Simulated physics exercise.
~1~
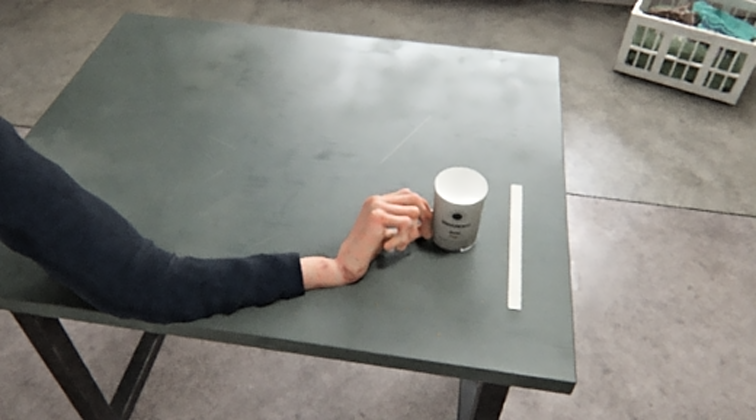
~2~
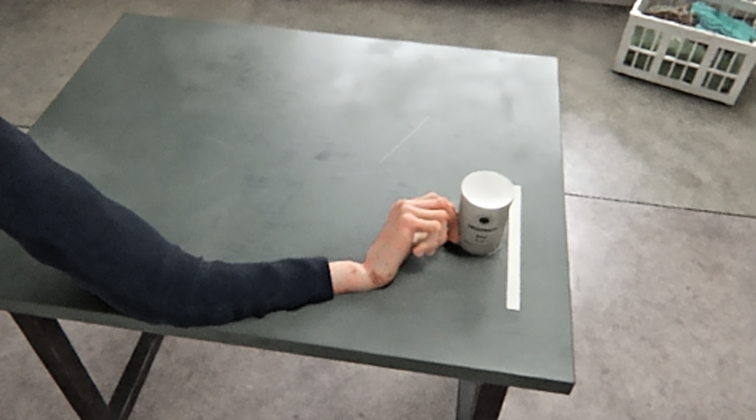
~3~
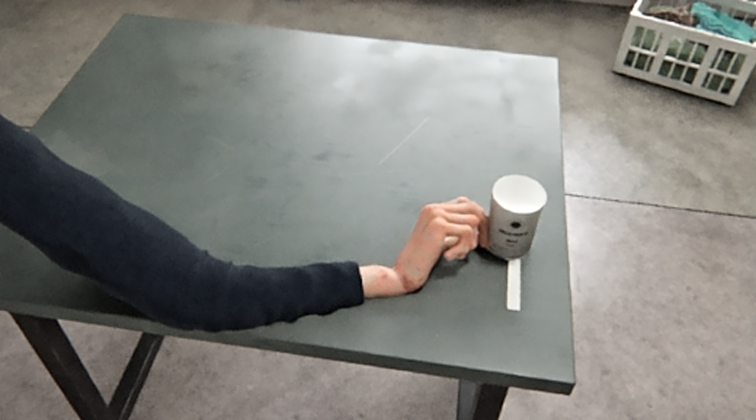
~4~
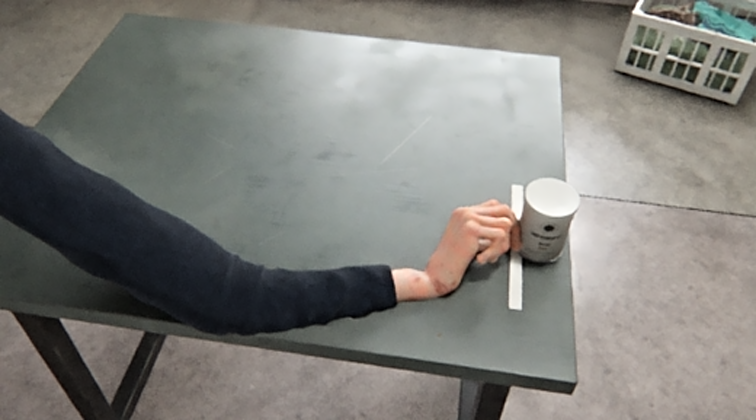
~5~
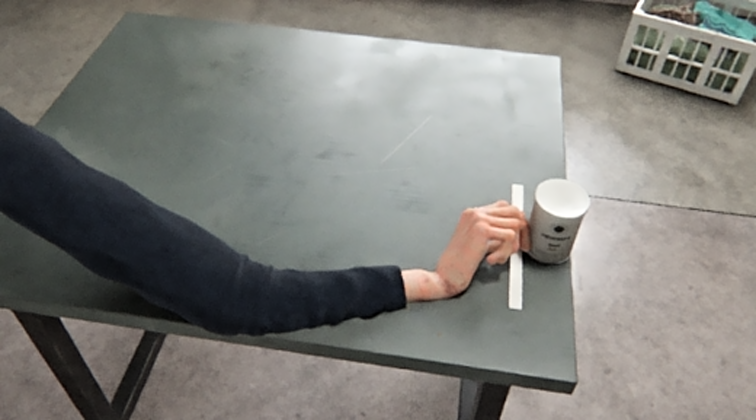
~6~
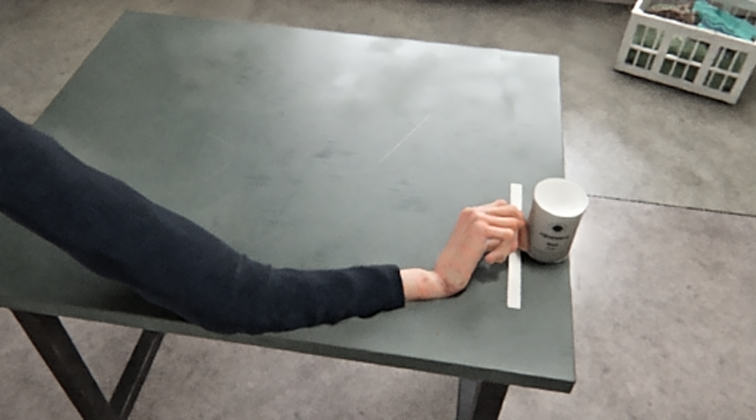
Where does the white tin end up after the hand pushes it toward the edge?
The white tin is still on the table, standing upright near the right edge just past the strip of tape.
